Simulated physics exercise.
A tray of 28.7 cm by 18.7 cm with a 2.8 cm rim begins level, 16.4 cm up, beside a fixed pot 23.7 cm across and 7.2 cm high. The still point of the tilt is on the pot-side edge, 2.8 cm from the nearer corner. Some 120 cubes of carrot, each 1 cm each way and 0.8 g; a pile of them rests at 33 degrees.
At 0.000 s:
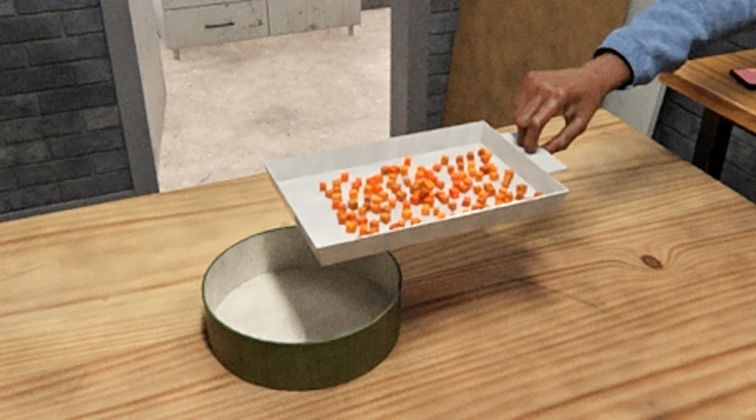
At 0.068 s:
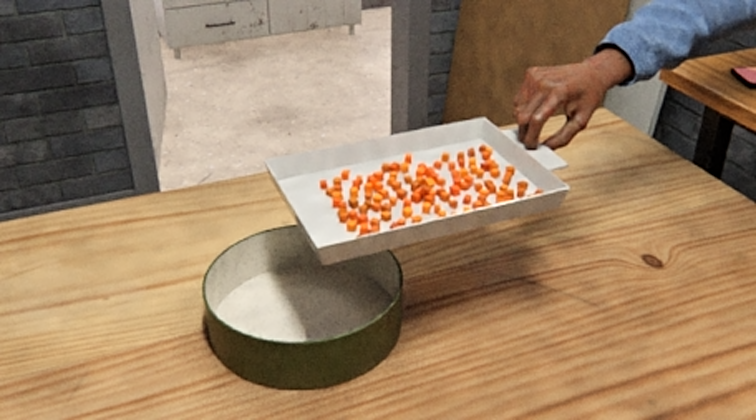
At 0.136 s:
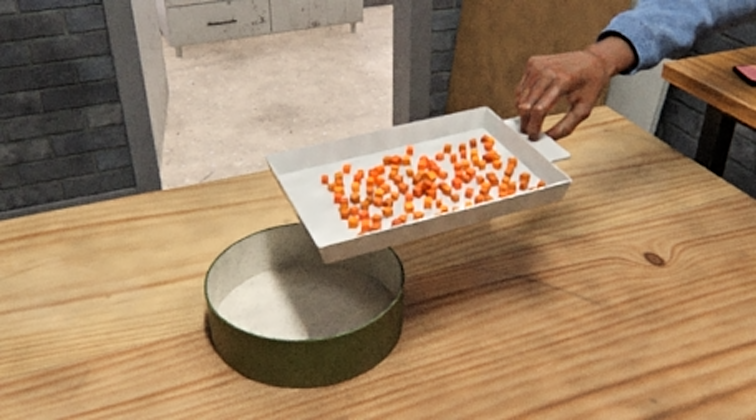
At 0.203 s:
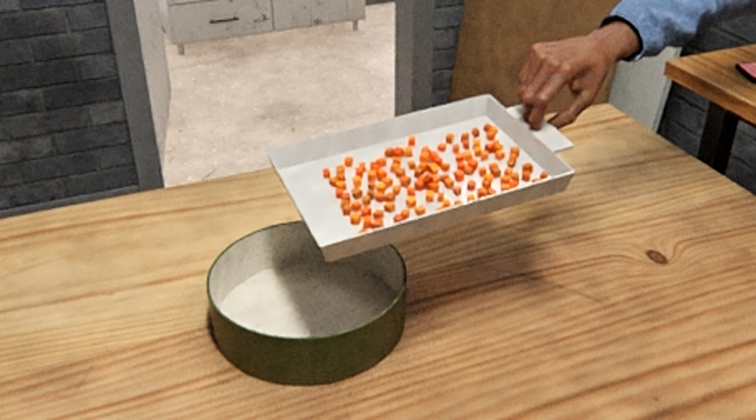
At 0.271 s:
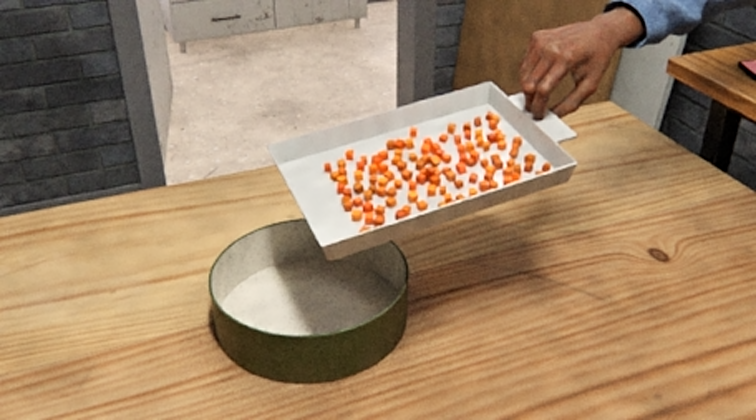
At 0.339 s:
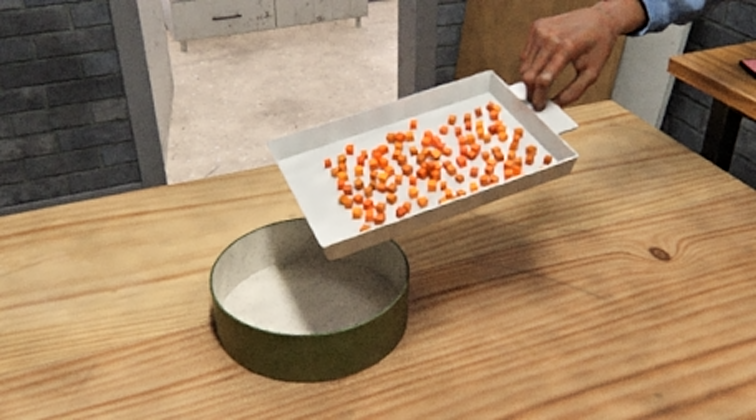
A shallow white tray of small orange cubes starts nearly level above a wooden table, one edge over a round green pot, a hand gripping its tab at right. The hand raises that end steadily, and the tray slants down toward the pot while the cubes stay spread across it.
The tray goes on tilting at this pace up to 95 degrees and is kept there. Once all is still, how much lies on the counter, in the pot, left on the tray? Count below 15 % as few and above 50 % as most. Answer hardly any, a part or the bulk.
On the counter: The bulk; in the pot: Hardly any; left on the tray: Hardly any.
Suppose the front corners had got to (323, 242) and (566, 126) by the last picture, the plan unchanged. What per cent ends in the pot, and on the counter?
Pot 25, counter 70.
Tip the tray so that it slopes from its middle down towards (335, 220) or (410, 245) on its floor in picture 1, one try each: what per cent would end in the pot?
Some 70 and 0 per cent.
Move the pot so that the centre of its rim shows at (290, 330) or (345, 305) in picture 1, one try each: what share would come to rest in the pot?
Some 95 and 70 per cent.
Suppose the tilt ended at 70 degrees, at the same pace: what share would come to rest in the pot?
In that case some 0 per cent.
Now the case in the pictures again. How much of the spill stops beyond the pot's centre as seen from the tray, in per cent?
About 90 per cent.
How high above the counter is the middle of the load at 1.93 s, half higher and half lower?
Roughly 22 cm.
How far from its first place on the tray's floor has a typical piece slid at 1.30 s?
About 9 cm.
Then, at 1.30 s, tilt 50 degrees; the tray holds 100 %, the pot 0 %.
After 1.93 s, tilt 76 degrees; the tray holds 95 %, the pot 0 %.
After 2.61 s, tilt 95 degrees; the tray holds 20 %, the pot 0 %.
In the end, at 3.9 s, counter 100 %, pot 0 %, tray 0 %.
